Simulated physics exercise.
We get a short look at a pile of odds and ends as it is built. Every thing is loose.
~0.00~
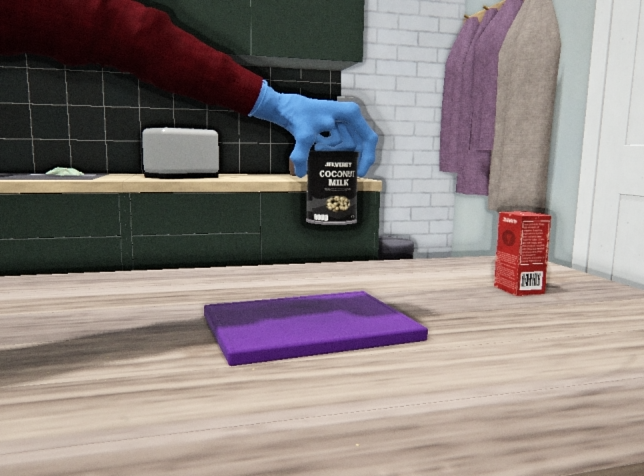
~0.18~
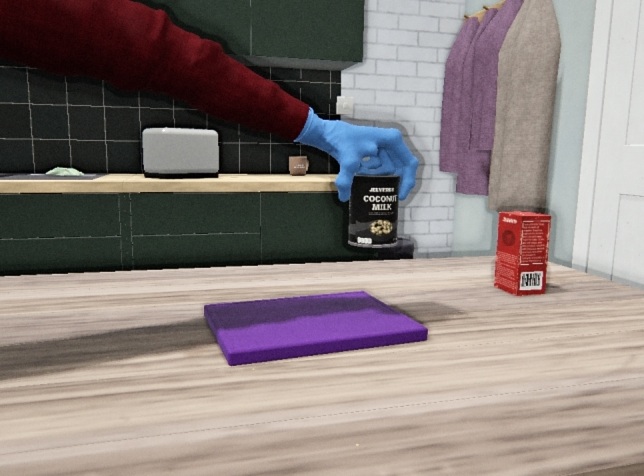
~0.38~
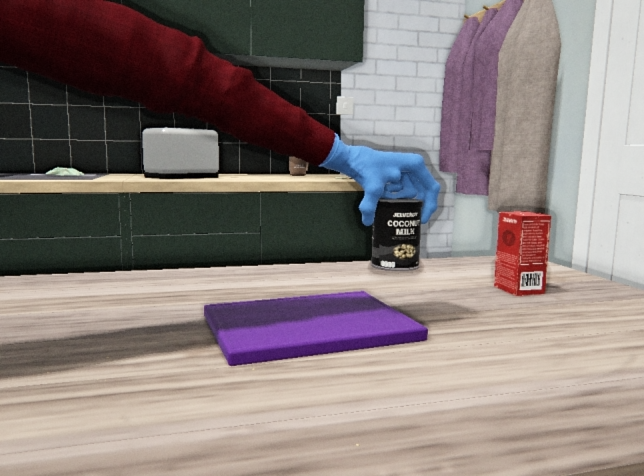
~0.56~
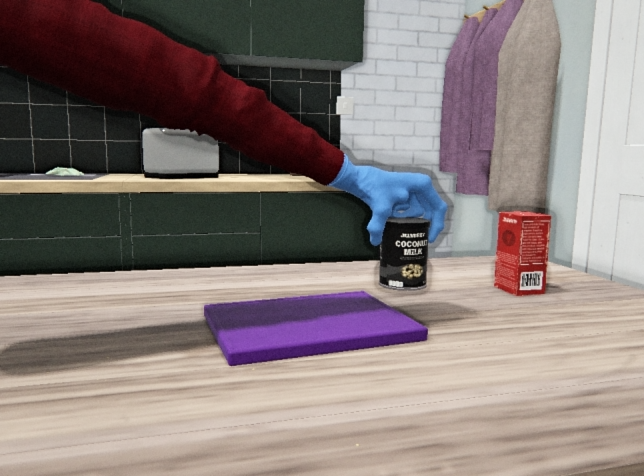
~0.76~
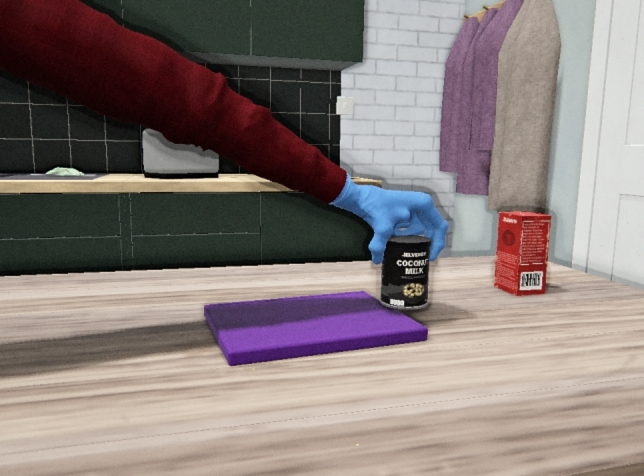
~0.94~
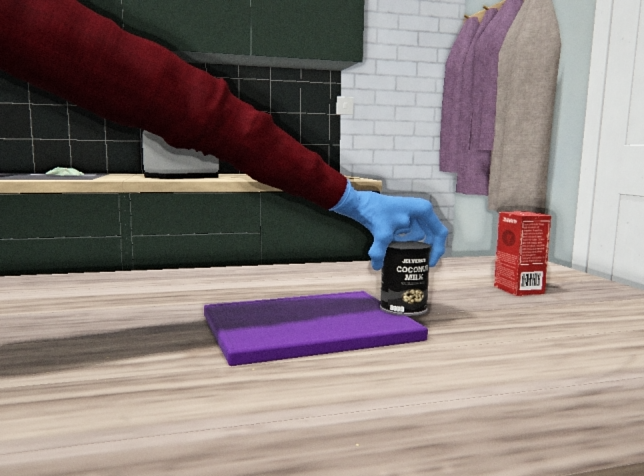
In a kitchen, a blue-gloved hand lowers a black can rightward beside a purple slab.
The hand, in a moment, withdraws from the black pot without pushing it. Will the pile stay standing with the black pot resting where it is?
No.
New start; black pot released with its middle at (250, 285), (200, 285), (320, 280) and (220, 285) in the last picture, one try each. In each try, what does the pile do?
Stays standing, topples over, stays standing, stays standing.
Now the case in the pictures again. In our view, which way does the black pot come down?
That would be the viewer's right.
Around 1.14 s, black pot rocked 18° from its first pose near (413, 280).
Around 1.34 s, black pot rocked 64° from its first pose near (439, 283).
Around 1.44 s, black pot now fallen.
Finally (2.0 s), fallen, black pot; the other 2 still in place. Final places as the last picture's camera would see them, black pot near (455, 293). The pile gives way.
